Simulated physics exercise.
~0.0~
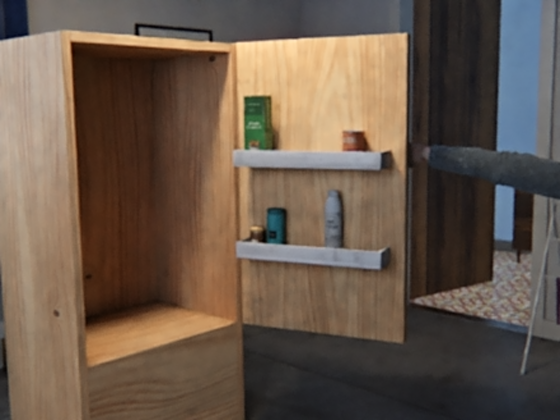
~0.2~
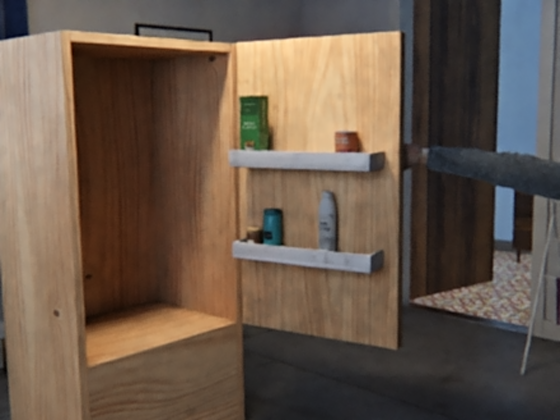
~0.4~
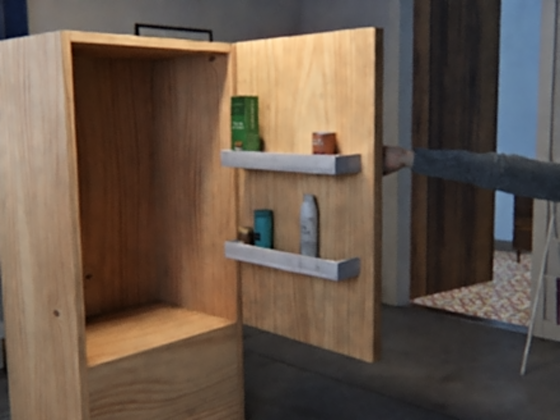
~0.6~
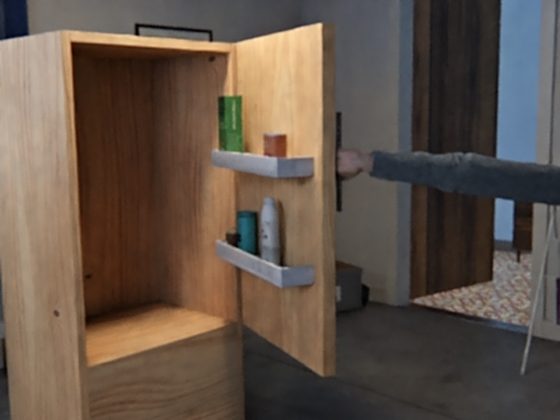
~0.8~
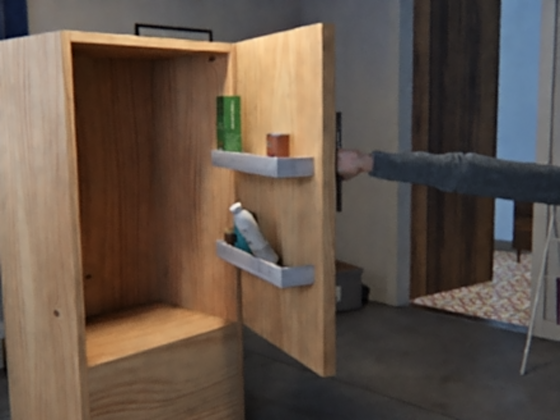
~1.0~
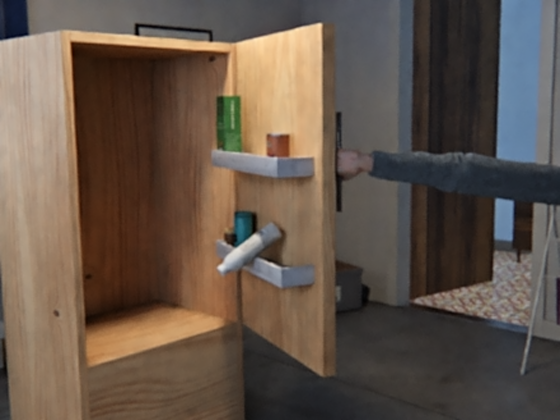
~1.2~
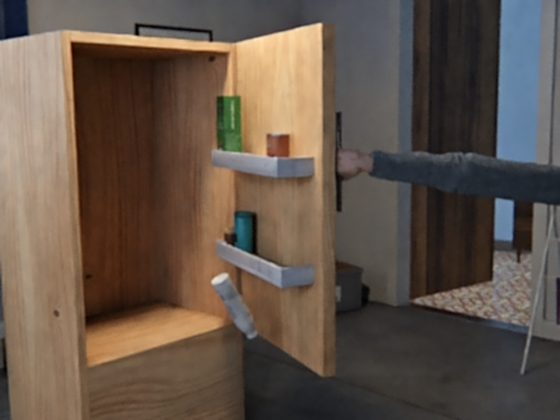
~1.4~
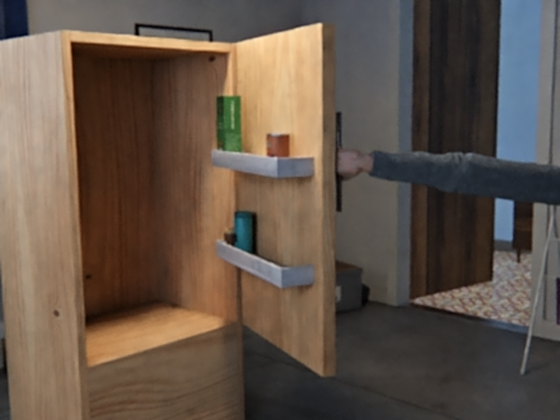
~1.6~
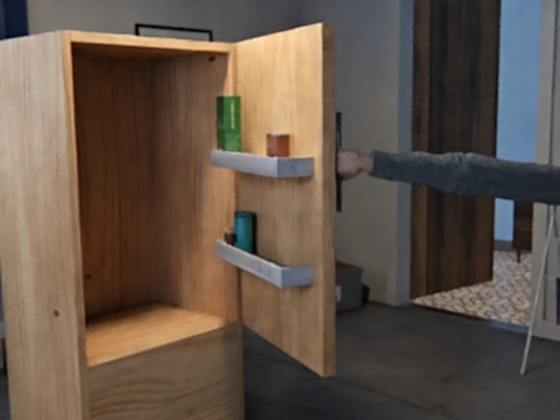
A hand swings the wooden cupboard door partly shut, and a white bottle topples off the lower rack.
